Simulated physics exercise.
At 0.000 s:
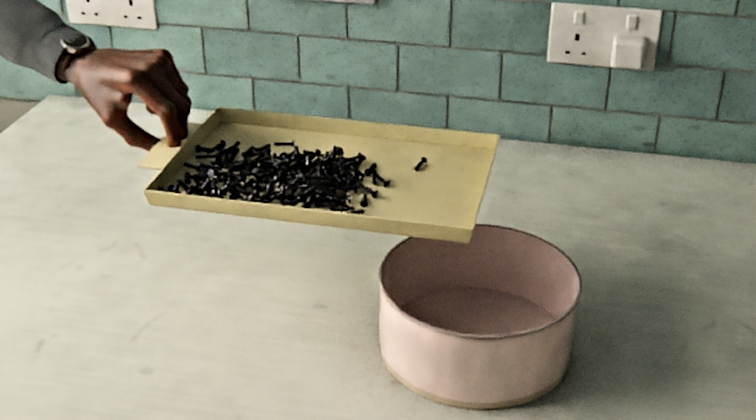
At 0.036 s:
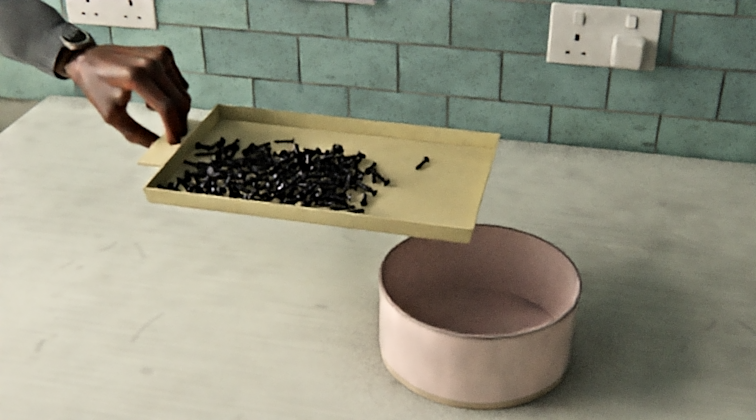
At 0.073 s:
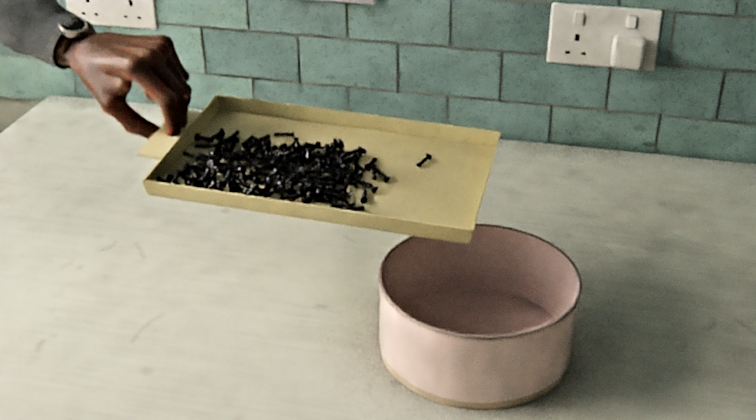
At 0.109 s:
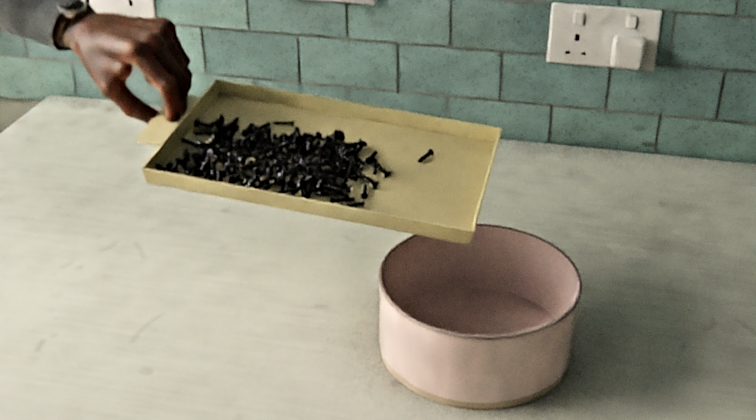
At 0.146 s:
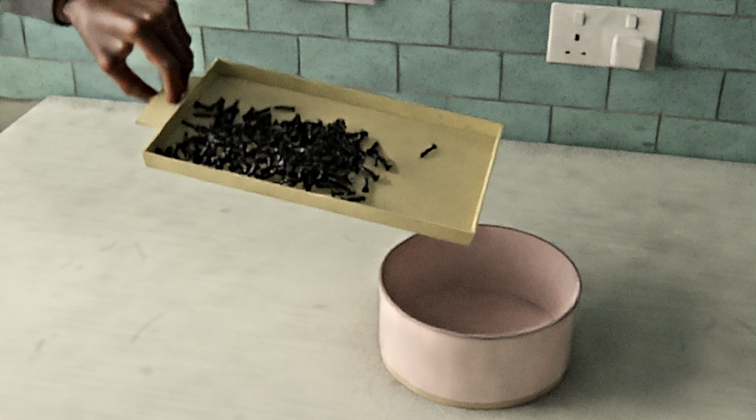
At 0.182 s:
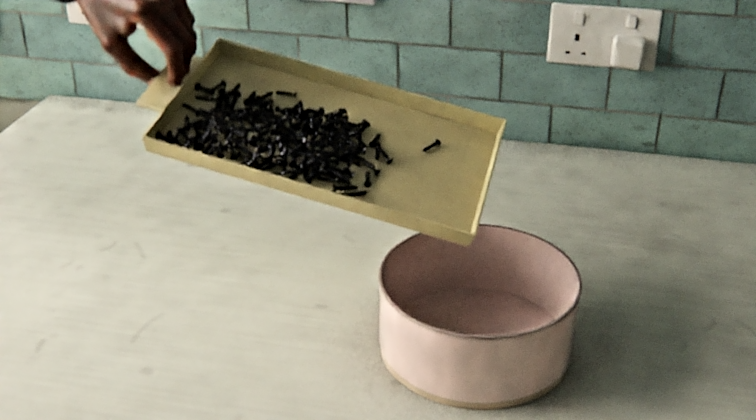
A hand on the left held a shallow yellowish tray of small black screws beside a round pink pot, then raised its end steadily, tilting the tray down toward the right while the screws barely shifted.
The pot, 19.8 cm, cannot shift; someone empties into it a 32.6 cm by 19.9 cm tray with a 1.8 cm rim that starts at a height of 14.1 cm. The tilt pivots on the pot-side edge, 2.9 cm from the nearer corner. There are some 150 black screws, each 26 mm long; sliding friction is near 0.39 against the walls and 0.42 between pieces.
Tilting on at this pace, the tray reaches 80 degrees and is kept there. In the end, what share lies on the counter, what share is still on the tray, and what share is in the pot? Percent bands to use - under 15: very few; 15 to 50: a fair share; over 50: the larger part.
Counter - very few, left on the tray - very few, pot - the larger part.
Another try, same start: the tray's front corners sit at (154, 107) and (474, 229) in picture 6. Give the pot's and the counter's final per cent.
That works out as pot 75 and counter 20.
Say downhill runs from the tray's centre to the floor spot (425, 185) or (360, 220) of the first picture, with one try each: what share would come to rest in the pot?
Estimate: Some 65 % and some 65 % respectively.
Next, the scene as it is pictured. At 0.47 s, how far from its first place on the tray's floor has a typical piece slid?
Some 4 cm.
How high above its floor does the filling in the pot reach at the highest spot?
Some 3.5 cm above the floor.
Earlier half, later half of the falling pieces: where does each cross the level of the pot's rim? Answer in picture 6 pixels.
Earlier half at about (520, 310), later half at about (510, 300) in pixels.
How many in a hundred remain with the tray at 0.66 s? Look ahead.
Of the load, some 90 percent.
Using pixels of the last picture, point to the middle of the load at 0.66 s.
Roughly pixel (461, 213).
After 0.47 s, tilt 47 degrees; the tray holds 100 %, the pot 0 %.
After 0.66 s, tilt 69 degrees; the tray holds 90 %, the pot 0 %.
Then, at 0.97 s, tilt 80 degrees; the tray holds 5 %, the pot 90 %.
In the end, at 1.8 s, counter 5 %, tray 0 %, pot 95 %.
